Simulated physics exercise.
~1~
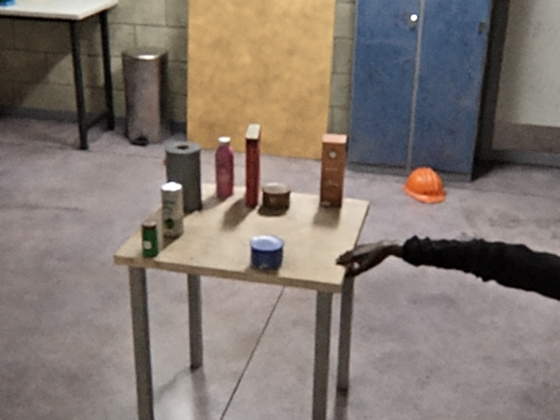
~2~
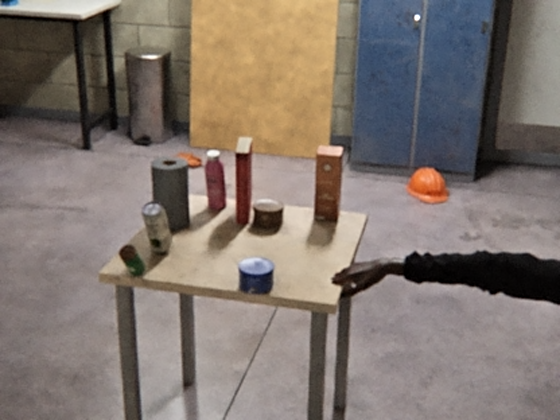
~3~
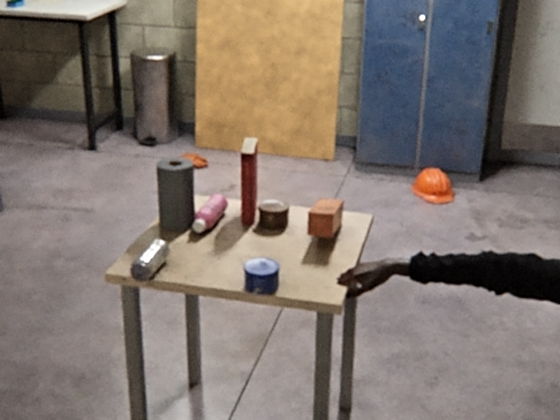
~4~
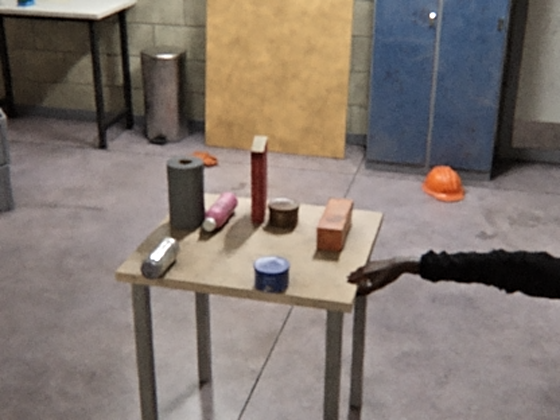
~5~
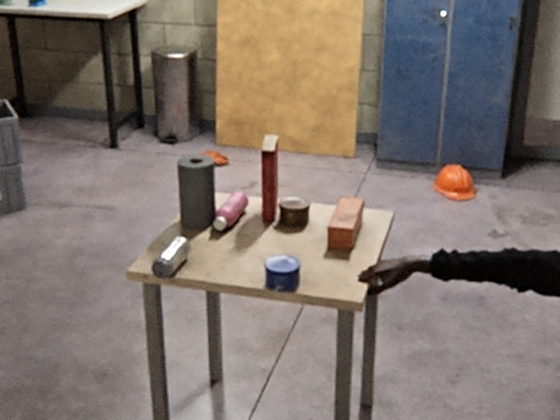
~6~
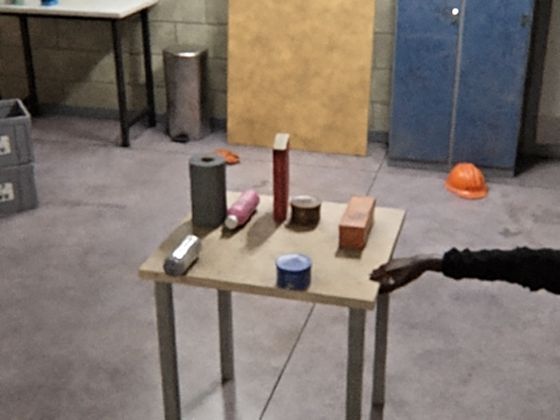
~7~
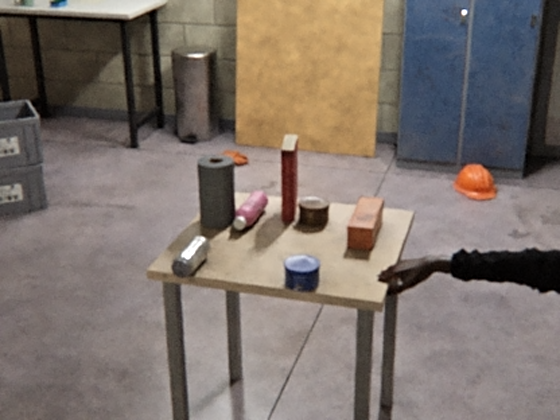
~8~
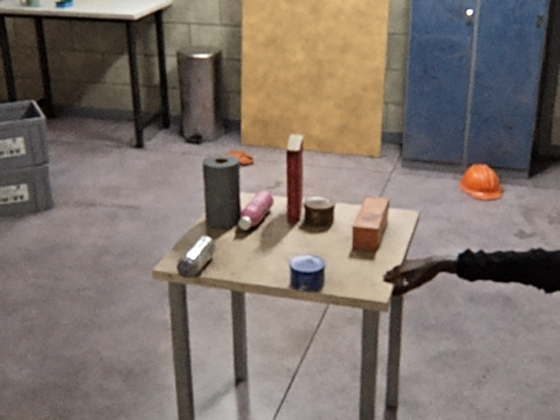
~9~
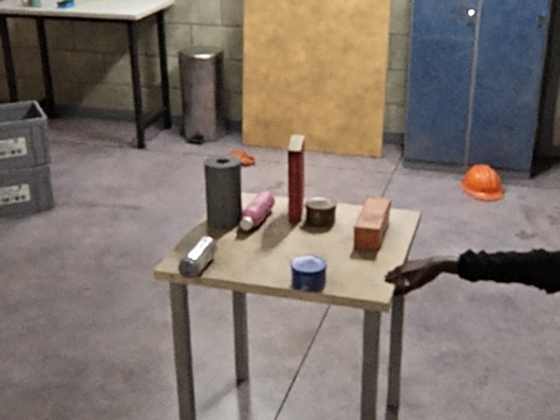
A hand at the table's right edge jerked the small table towards us, and the green shaker toppled out of sight while the white can, pink bottle and orange carton fell over, leaving the red book, grey roll and two tubs in place.
